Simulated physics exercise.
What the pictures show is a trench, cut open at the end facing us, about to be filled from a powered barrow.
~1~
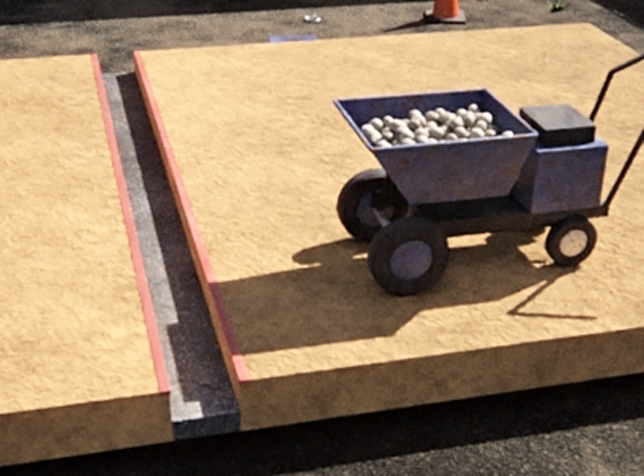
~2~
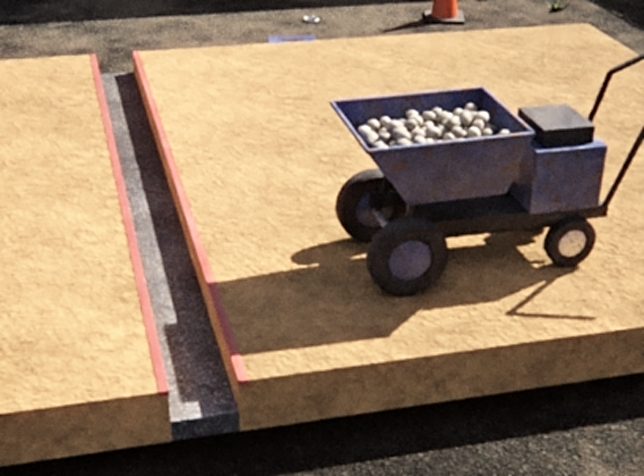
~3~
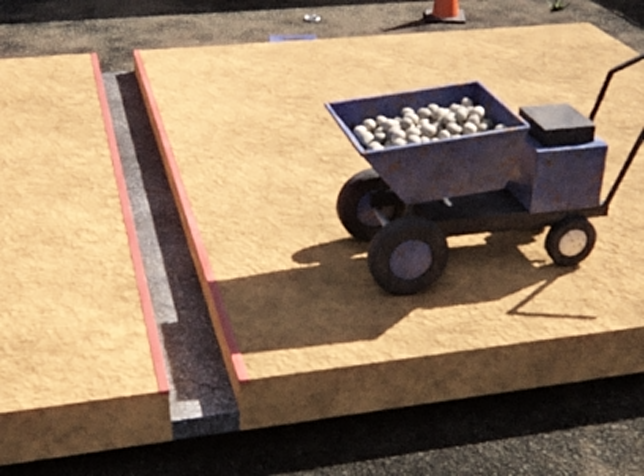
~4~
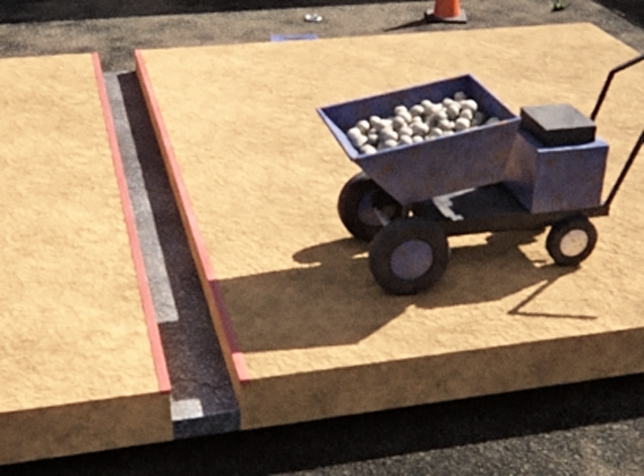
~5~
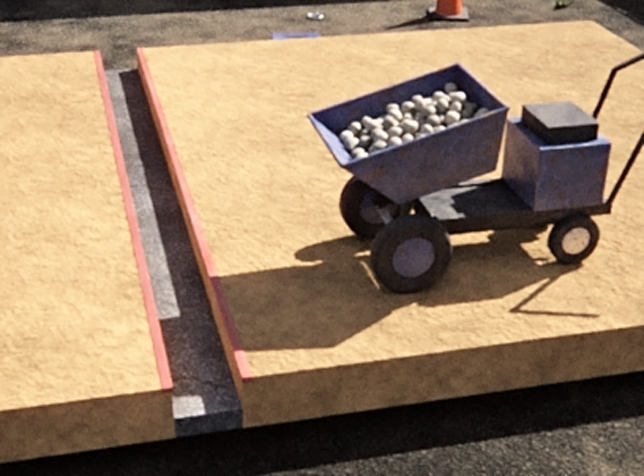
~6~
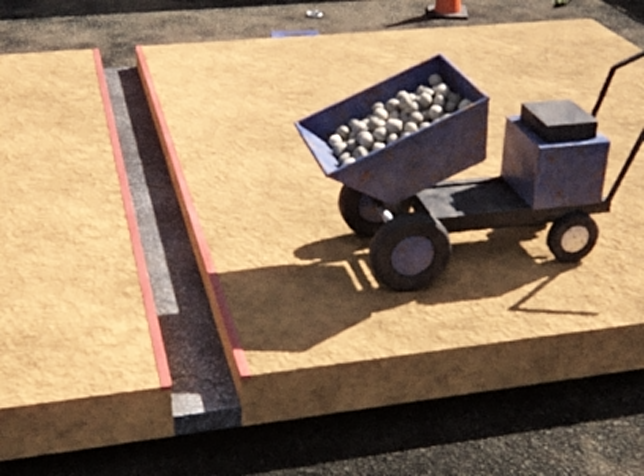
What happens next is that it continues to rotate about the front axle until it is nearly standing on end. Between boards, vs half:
Less.
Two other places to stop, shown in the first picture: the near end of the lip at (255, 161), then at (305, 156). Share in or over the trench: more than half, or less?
Well, parked at the first spot it'd be short of the halfway mark, and at the second it'd be past the halfway mark.
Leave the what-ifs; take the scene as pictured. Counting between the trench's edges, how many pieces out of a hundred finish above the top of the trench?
About 0 %.
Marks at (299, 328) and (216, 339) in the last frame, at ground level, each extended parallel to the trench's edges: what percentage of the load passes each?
In order: 70 per cent, then 30 per cent.
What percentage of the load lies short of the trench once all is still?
About 30 per cent.
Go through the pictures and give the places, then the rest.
Lip of the skip at (371, 150), level; top of the load at (445, 135), river pebbles; first edge of the trench at (232, 341); far edge at (156, 350), the trench over half as wide as the skip, and about half as deep as wide, in the first frame.
Lip of the skip at (368, 152), tipped barely; top of the load at (442, 134), in the second frame.
Lip of the skip at (362, 154), tipped barely; top of the load at (456, 133), in the third frame.
Lip of the skip at (353, 160), tipped a little; top of the load at (449, 129), in the fourth frame.
Lip of the skip at (342, 166), tipped clearly; top of the load at (454, 122), in the fifth frame.
Lip of the skip at (328, 176), tipped clearly; top of the load at (439, 116); first edge of the trench at (233, 336); far edge at (158, 345), in the sixth frame.
Soon after the last picture, skip tipped steeply; all in the skip.
A little later, skip tipped right over; about two thirds in the skip; about a quarter short of the trench; a small part in or heaped over the trench; a stray few falling.
Later still, skip tipped right over; about a third in the skip; about a third short of the trench; about a third in or heaped over the trench.
At rest, skip tipped right over; about a third in the skip; about a third short of the trench; about a third in or heaped over the trench; none beyond it.
